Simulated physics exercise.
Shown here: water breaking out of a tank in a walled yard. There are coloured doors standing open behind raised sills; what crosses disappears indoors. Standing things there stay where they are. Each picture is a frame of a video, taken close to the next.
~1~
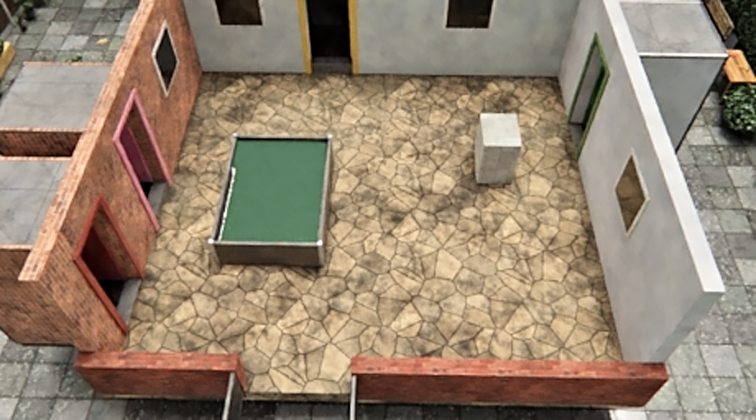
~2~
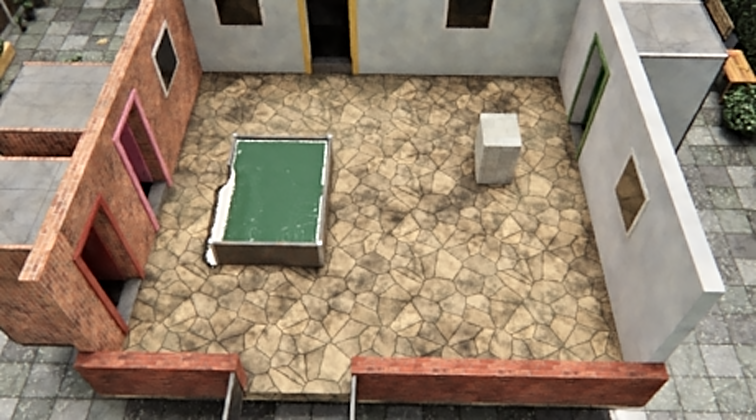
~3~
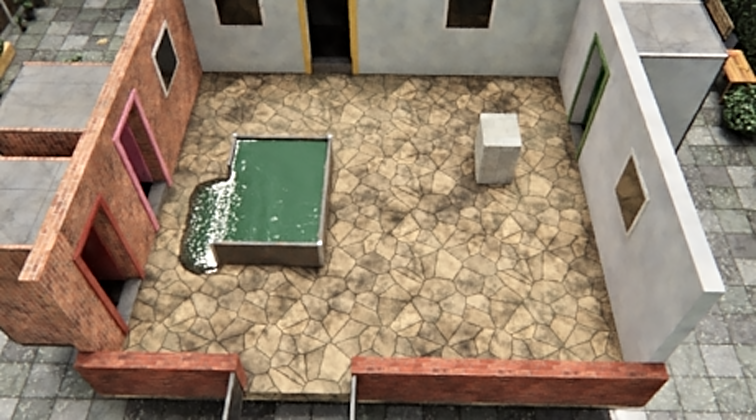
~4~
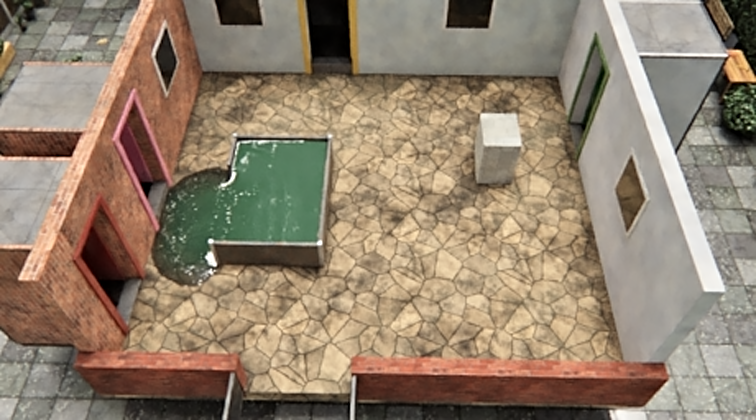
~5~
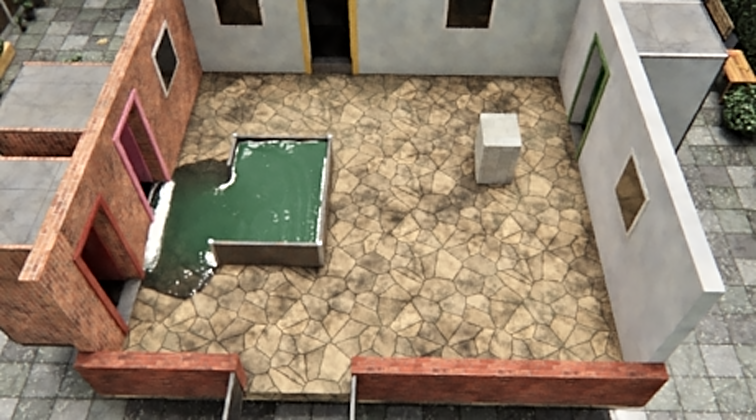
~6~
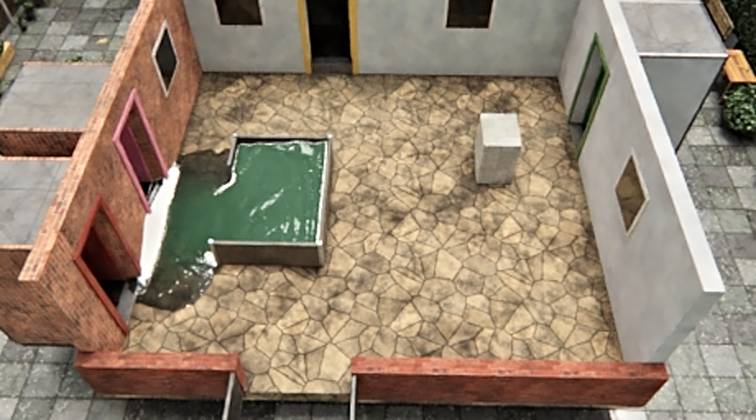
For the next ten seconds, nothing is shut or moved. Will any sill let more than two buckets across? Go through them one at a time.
The red door does; the green door does not; the yellow door does not; the pink door does.
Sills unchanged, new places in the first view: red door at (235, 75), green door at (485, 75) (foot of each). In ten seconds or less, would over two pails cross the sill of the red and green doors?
Put simply, the red door tops the mark and the green door comes up short.
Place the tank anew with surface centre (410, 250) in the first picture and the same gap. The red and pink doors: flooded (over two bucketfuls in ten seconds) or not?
I'd say the red one tops the threshold while the pink one remains below.
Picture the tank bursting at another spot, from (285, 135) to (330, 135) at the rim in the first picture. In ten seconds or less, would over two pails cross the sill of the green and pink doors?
Then: The green door takes more, the pink door takes less.
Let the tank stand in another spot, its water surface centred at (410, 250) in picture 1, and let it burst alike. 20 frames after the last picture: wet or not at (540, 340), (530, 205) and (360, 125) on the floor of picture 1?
Going through them in that order: Still bare, still bare and still bare.
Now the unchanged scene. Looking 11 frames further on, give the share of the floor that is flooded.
Near 20 in a hundred.
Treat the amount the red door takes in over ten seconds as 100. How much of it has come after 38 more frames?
The figure is near 90 per cent.
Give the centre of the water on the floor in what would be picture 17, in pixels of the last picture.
The balance point is around (228, 225).
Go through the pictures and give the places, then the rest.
The first picture shows still water in the water tank at (275, 189).
In the second picture, the front is at (211, 263), out from the gap at (227, 215).
In the third picture, the front is at (196, 269), out from the gap at (227, 217).
In the fourth picture, water pours out at (227, 218) and has run to (169, 274).
In the fifth picture, the front is at (144, 277), out from the gap at (227, 218).
In the sixth picture, water pours out at (227, 218) and has run to (138, 296).
A moment on, water covers 10 % of the floor; the red door under two buckets in, the green door not reached, the yellow door not reached, the pink door over two buckets in.
Next, water covers 20 % of the floor; the red door over two buckets in, the green door not reached, the yellow door not reached, the pink door far over two buckets in.
Then, water covers 35 % of the floor; the red door over two buckets in, the green door not reached, the yellow door wet at the sill, nothing in, the pink door far over two buckets in.
Later, water covers 65 % of the floor; the red door far over two buckets in, the green door not reached, the yellow door wet at the sill, nothing in, the pink door far over two buckets in.
In the end, water covers 95 % of the floor; the red door far over two buckets in, the green door wet at the sill, nothing in, the yellow door wet at the sill, nothing in, the pink door far over two buckets in.
